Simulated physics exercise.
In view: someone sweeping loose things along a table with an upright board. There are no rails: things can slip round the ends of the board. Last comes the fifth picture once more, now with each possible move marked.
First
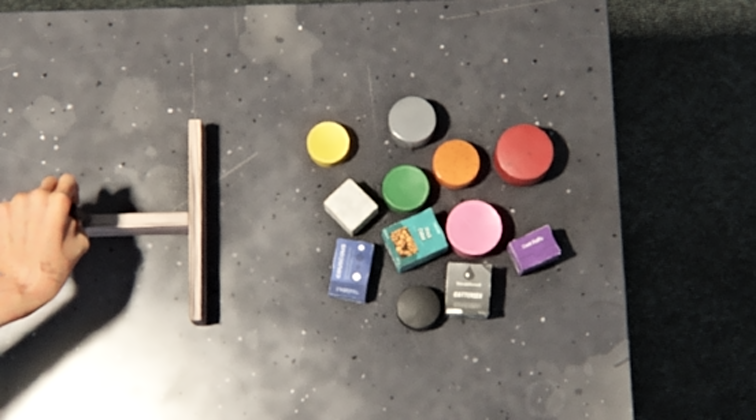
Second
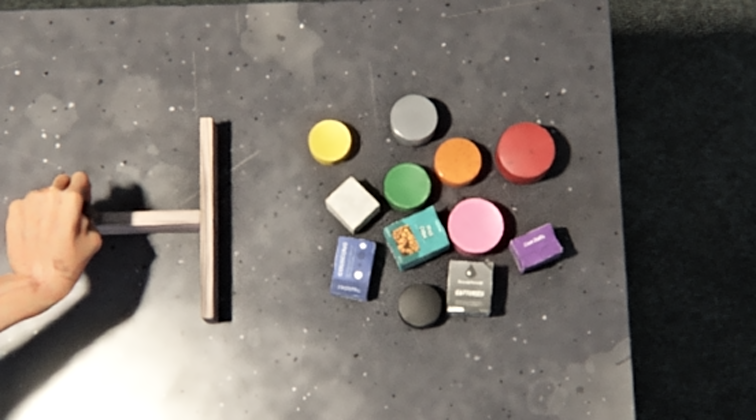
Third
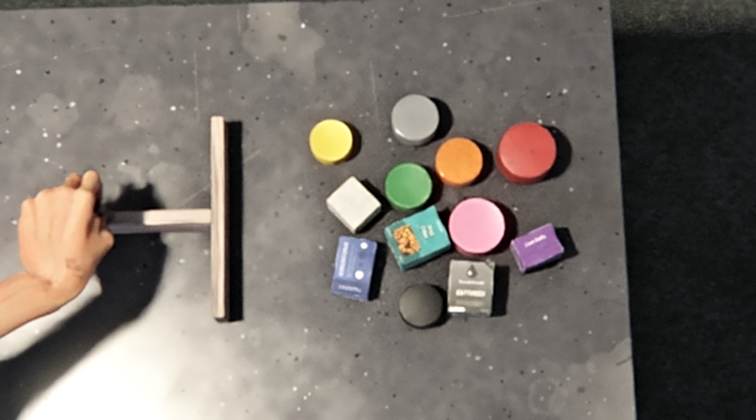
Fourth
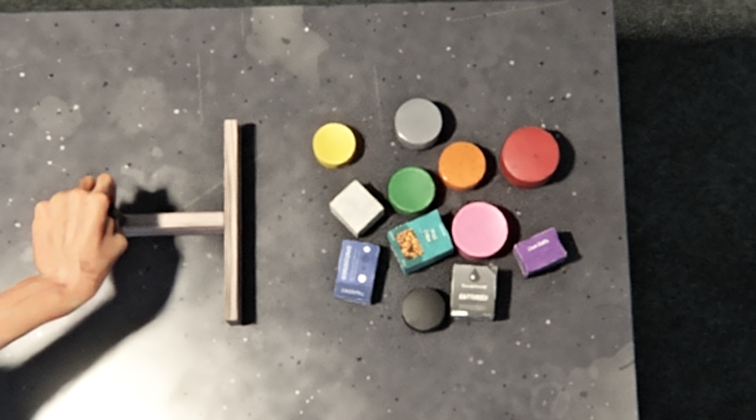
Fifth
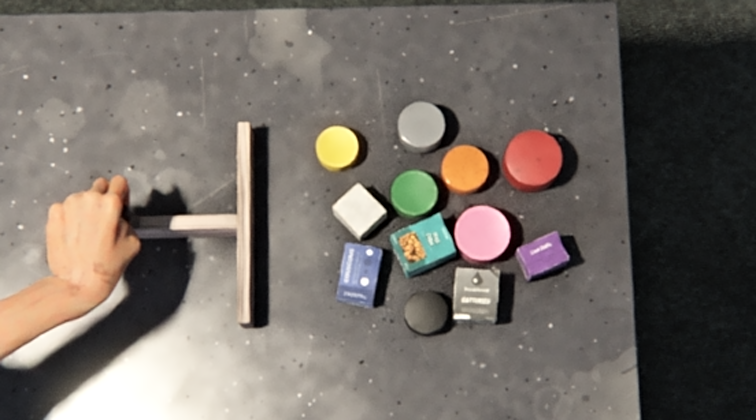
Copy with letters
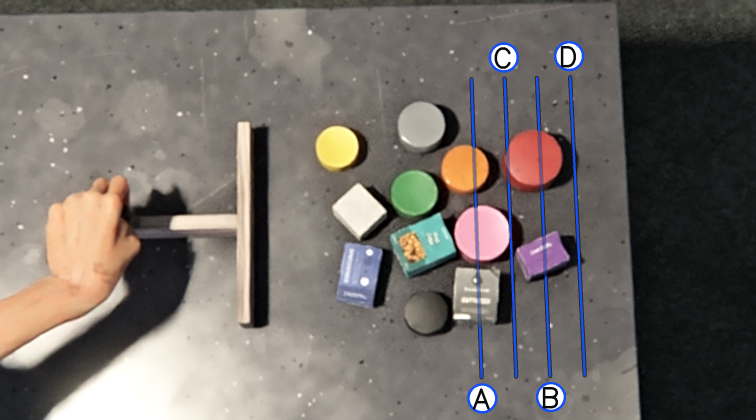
A hand slides an upright wooden board rightward across the table toward colourful jars and boxes.
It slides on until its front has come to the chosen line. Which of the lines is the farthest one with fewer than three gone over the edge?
At B, and not beyond.
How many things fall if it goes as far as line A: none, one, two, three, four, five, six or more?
In all, none.
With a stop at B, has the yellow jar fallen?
No.
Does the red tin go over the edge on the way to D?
Yes.
On the marked copy, A at (476, 225); B at (543, 224); C at (510, 224); D at (577, 223).
Taking B. A third of the way, board (352, 219); yellow jar (378, 148); blue box (377, 276).
Two thirds of the way, board (458, 217); purple packet (586, 260); pink jar (573, 206).
When it is over, board (542, 215); pink jar over the edge; purple packet over the edge; two fallen.
As for the rest, A is within the limit but short; C is within the limit but short; D drops six.
